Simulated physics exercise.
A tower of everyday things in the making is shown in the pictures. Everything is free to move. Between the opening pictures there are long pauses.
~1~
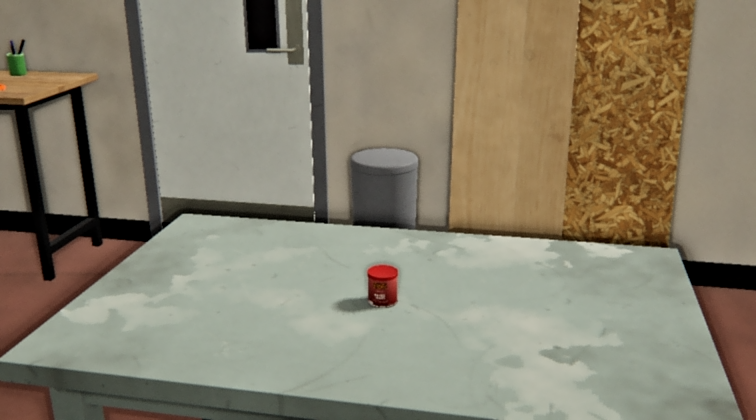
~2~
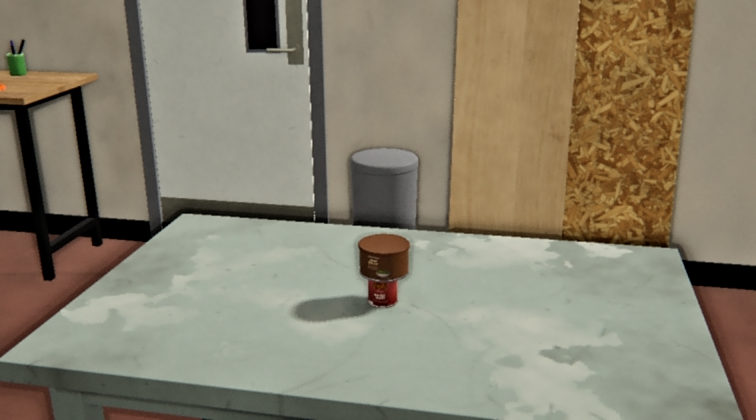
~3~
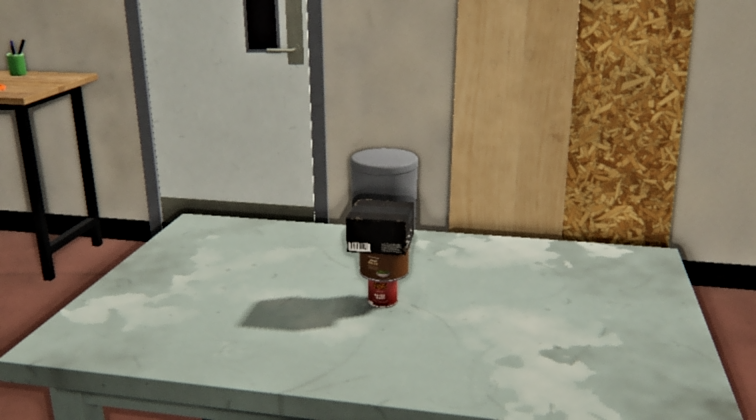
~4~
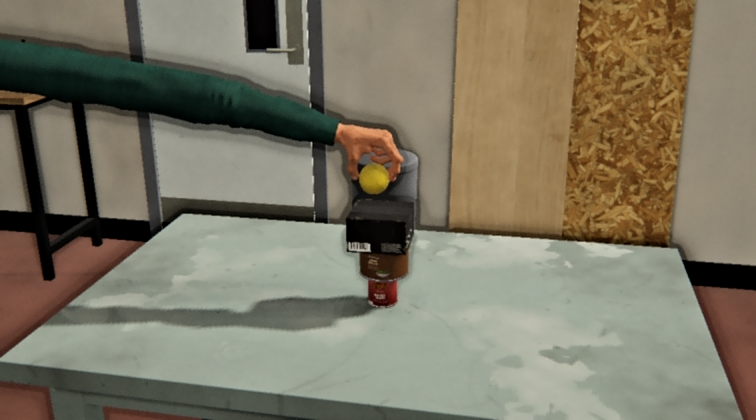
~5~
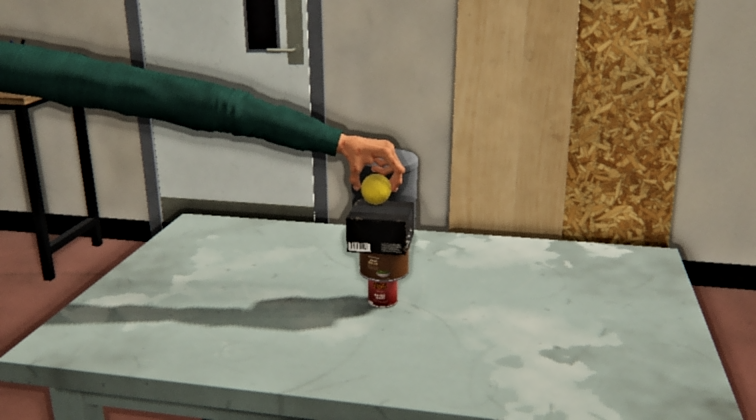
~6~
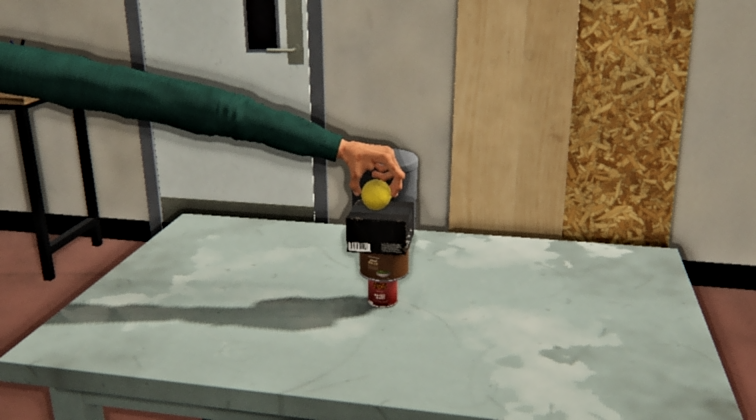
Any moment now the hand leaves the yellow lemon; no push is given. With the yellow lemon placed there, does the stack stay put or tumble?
It stands.
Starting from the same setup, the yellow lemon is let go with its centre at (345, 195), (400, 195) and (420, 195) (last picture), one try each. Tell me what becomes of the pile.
First try: It gives way; second try: It holds; third try: It loses its balance.
Then, 0.20 s on from there, no change.
Then, 0.50 s on from there, yellow lemon resting near (376, 195).
In the end, all 4 unmoved. At the end, from the last picture's camera, yellow lemon near (376, 195). The pile holds.
